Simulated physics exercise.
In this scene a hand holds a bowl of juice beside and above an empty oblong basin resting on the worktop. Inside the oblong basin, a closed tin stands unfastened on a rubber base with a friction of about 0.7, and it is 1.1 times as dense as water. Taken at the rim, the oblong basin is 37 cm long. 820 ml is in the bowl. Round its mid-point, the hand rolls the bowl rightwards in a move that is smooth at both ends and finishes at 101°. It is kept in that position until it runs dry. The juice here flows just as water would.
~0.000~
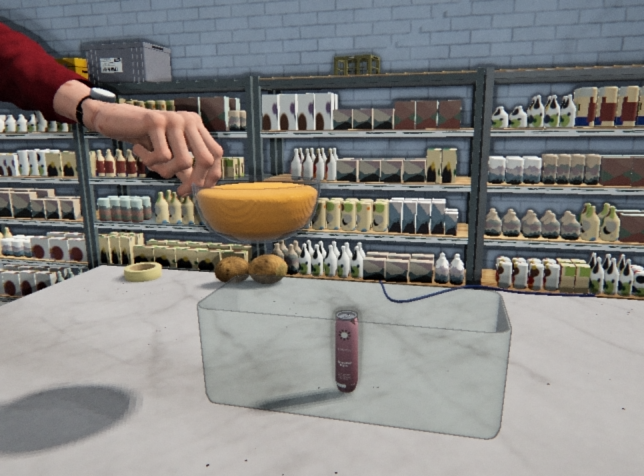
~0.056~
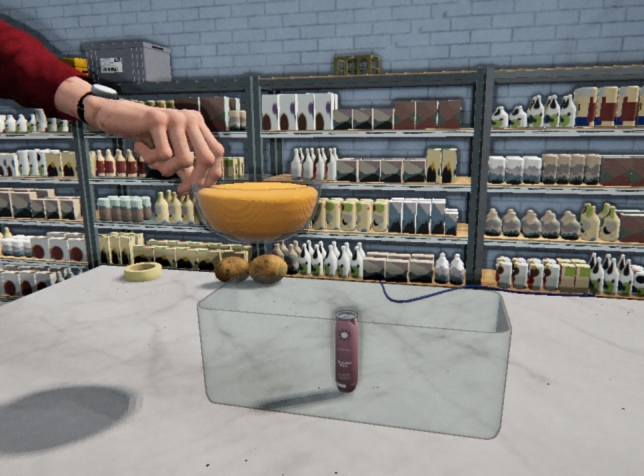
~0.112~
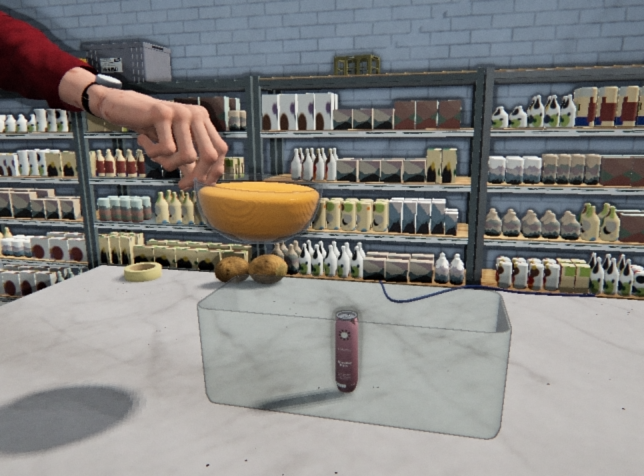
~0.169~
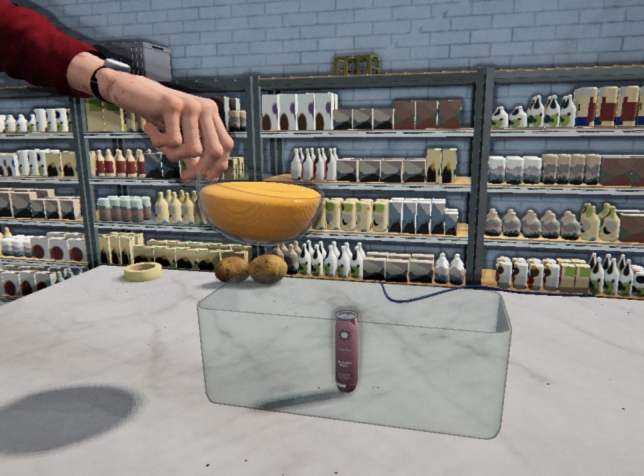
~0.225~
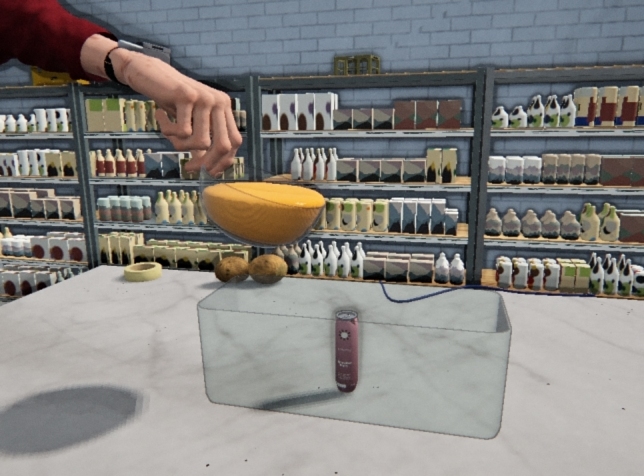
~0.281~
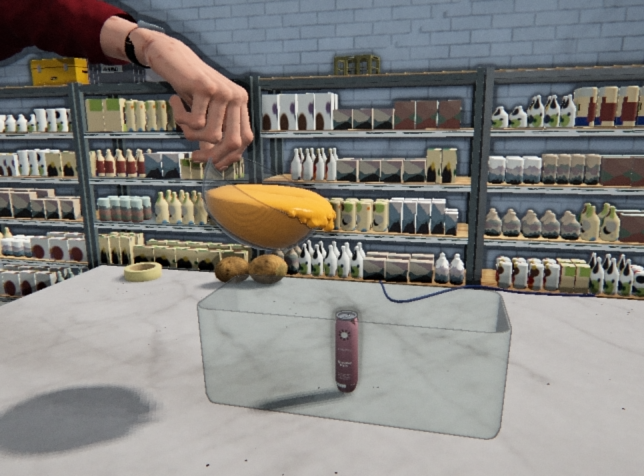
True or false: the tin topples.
False.
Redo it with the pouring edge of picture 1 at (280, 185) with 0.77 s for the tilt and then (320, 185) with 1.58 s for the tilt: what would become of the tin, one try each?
Run one: It tumbles. Run two: It does not tip.
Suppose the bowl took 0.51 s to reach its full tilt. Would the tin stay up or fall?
After the tilt, the tin has tipped over.
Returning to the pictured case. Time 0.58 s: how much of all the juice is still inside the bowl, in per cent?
About 18 per cent.
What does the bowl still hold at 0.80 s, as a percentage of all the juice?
Remaining share: Approx. 1 %.
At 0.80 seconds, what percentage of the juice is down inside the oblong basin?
Around 96 in a hundred.
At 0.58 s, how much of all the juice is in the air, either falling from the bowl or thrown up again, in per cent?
28 per cent.
After 0.58 s the tilt is 86° and 18 per cent is still to pour; the tin stands where it began.
After 0.80 s the tilt is 101° and 1 per cent is still to pour; the tin stands where it began.
After 1.02 s the tilt is 101° and 0 per cent is still to pour; the tin stands where it began.
After 1.27 s the tilt is 101° and 0 per cent is still to pour; the tin stands where it began.
In the end the tin stands where it began.
